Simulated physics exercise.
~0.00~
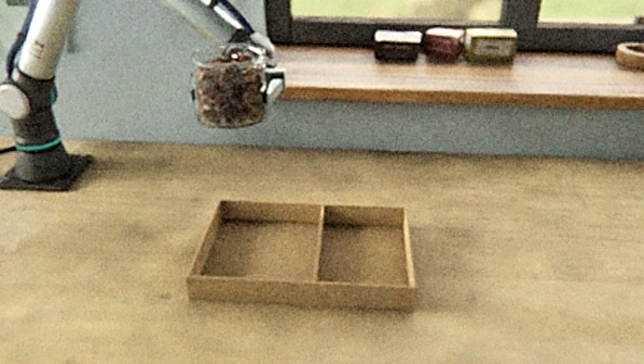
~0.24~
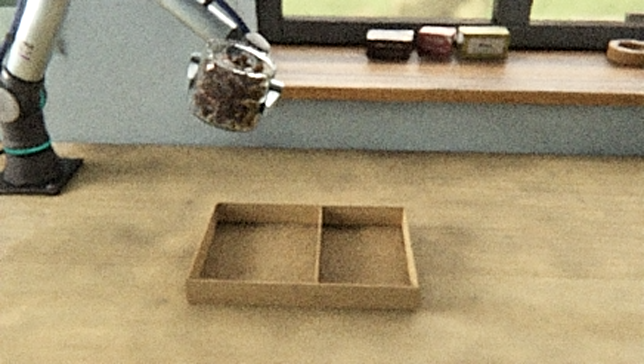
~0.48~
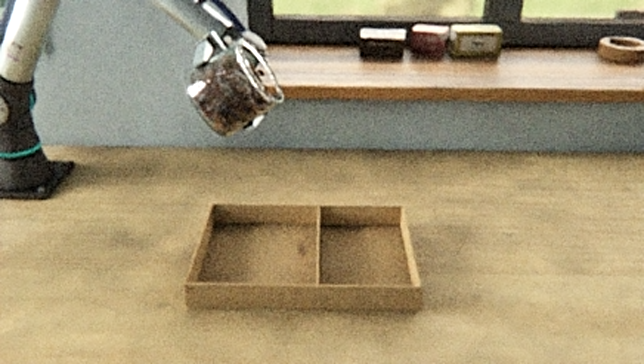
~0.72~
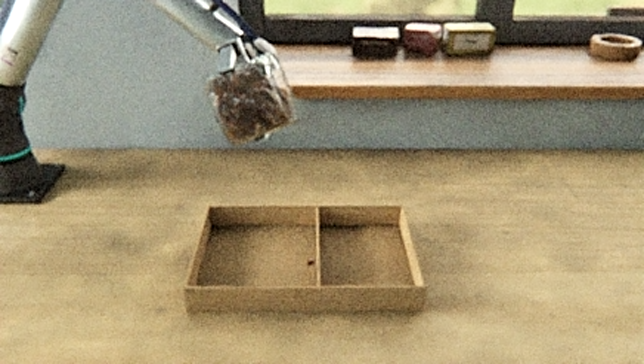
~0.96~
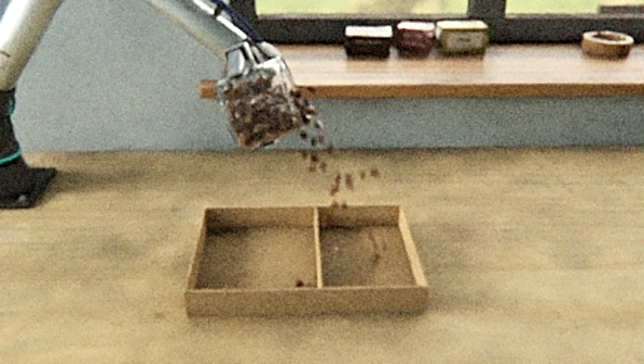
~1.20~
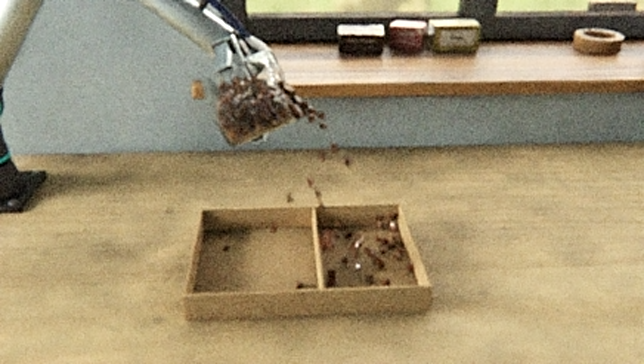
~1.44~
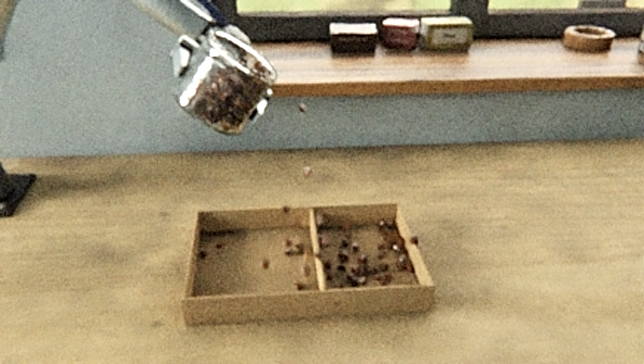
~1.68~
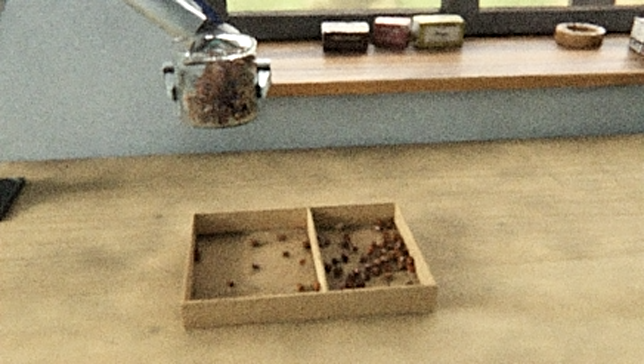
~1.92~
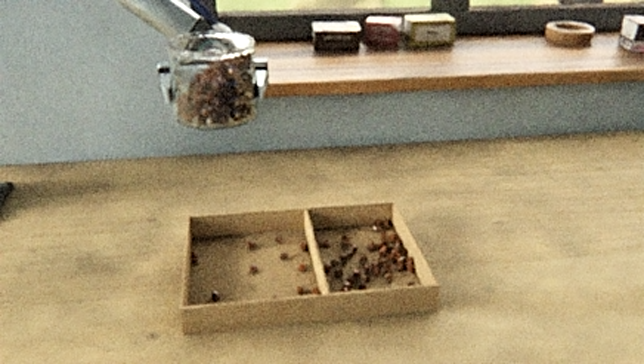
A robot arm holds a clear cup of small brown pellets above a shallow, two-part tray on a wooden table, with a windowsill behind. The arm tips the cup to the right, steadily at first, and a stray pellet drops near the divider. As the cup leans further, a stream of pellets spills over its rim, scattering mostly into the right-hand part. The arm then swings the cup back upright while the last few fall. It ends level and still well filled, with a cluster in the right part and a sparse scattering in the left.
